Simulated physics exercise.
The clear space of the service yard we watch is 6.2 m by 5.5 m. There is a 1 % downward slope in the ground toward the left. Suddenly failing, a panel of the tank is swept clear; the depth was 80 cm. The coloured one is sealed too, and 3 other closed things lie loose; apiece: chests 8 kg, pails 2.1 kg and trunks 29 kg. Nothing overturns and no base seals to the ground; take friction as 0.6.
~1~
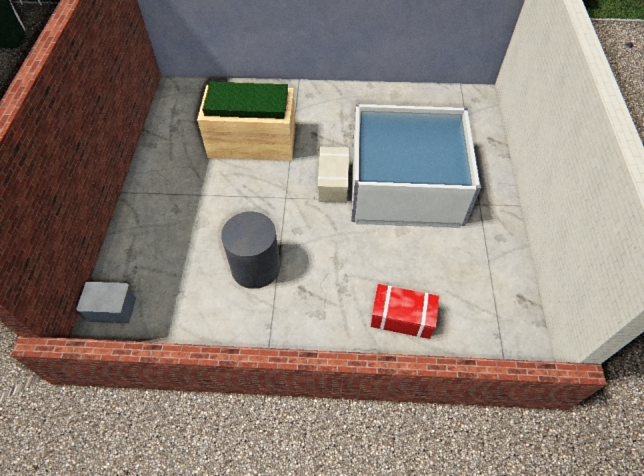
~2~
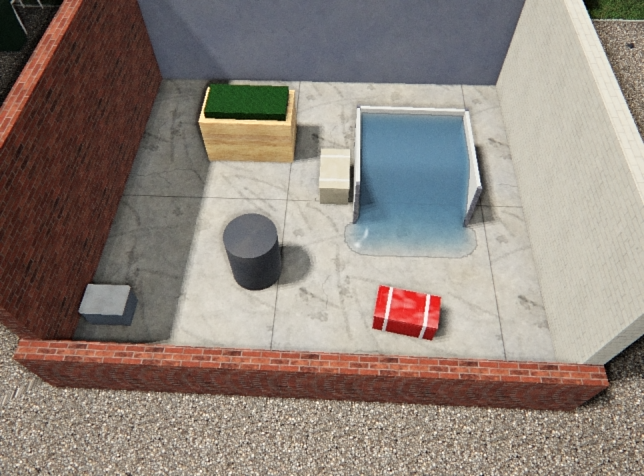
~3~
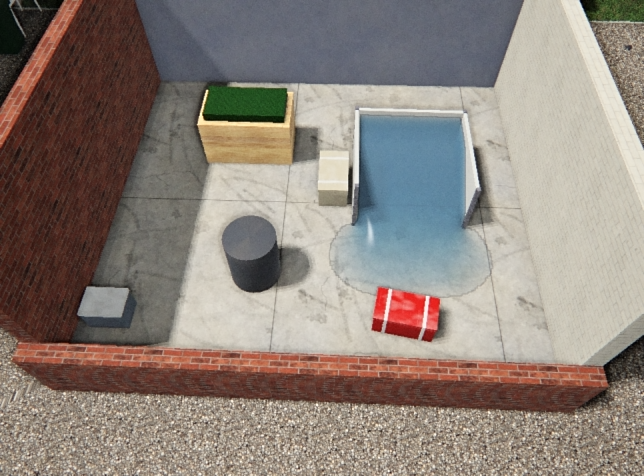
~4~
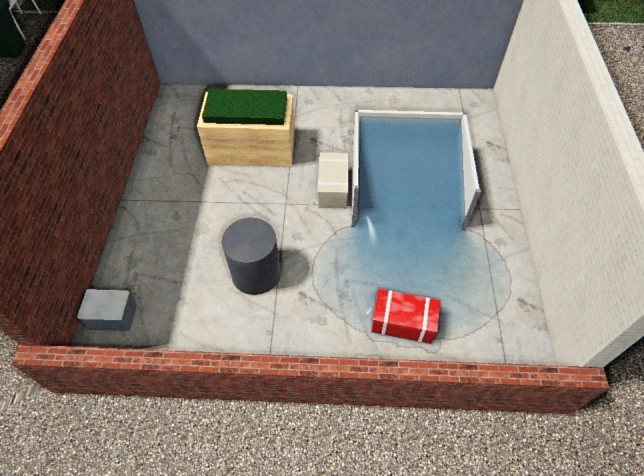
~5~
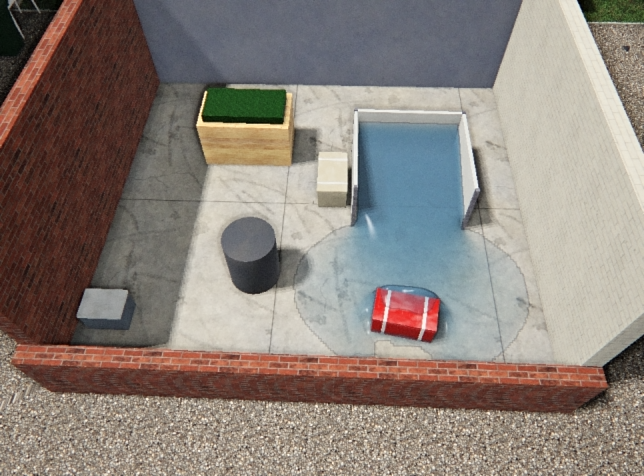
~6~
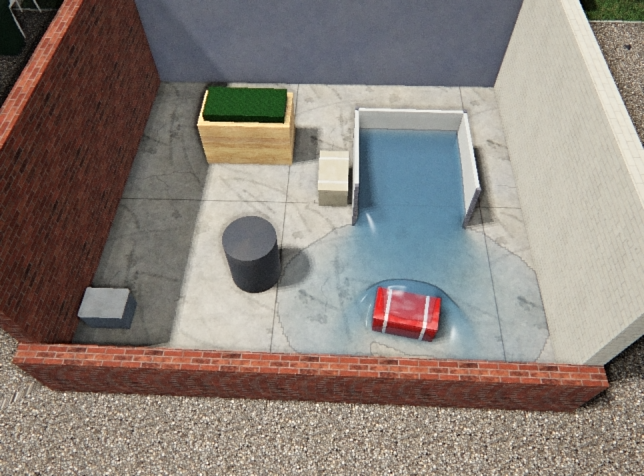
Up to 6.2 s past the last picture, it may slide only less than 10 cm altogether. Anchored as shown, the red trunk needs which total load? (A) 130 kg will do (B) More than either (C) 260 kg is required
C, 260 kg is required.
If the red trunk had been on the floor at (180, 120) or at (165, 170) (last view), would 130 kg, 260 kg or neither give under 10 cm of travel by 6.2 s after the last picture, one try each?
Taking the two tries in order, even the light one works and even the light one works.
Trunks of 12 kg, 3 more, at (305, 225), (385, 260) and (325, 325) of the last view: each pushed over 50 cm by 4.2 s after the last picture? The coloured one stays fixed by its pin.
In that order: Less, past it, over.
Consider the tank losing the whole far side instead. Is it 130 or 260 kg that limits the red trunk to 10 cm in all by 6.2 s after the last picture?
That way round, the lesser mass holds.
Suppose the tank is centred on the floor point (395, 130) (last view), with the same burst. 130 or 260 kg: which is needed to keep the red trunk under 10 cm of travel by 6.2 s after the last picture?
Then, put simply, the heavier one is needed.
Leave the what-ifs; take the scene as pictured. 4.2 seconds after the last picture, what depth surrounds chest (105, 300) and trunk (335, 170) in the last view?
I'd estimate 9 cm for the first and 2 cm for the second.
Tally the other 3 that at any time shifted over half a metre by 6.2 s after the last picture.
All told, that gives 1.
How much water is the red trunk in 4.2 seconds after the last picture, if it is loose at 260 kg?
Around 8 cm.
Then, 0.6 s after the last picture the red trunk would be 51 cm from its start with 130 kg and 0 cm from its start with 260 kg; 16 cm of water round it then.
Then, 2.3 s after the last picture the red trunk would be 49 cm from its start with 130 kg and 0 cm from its start with 260 kg; 15 cm of water round it then.
Then, 4.2 s after the last picture the red trunk would be 49 cm from its start with 130 kg and 0 cm from its start with 260 kg; 8 cm of water round it then.
Then, 6.2 s after the last picture the red trunk would be 49 cm from its start with 130 kg and 0 cm from its start with 260 kg; 4 cm of water round it then.
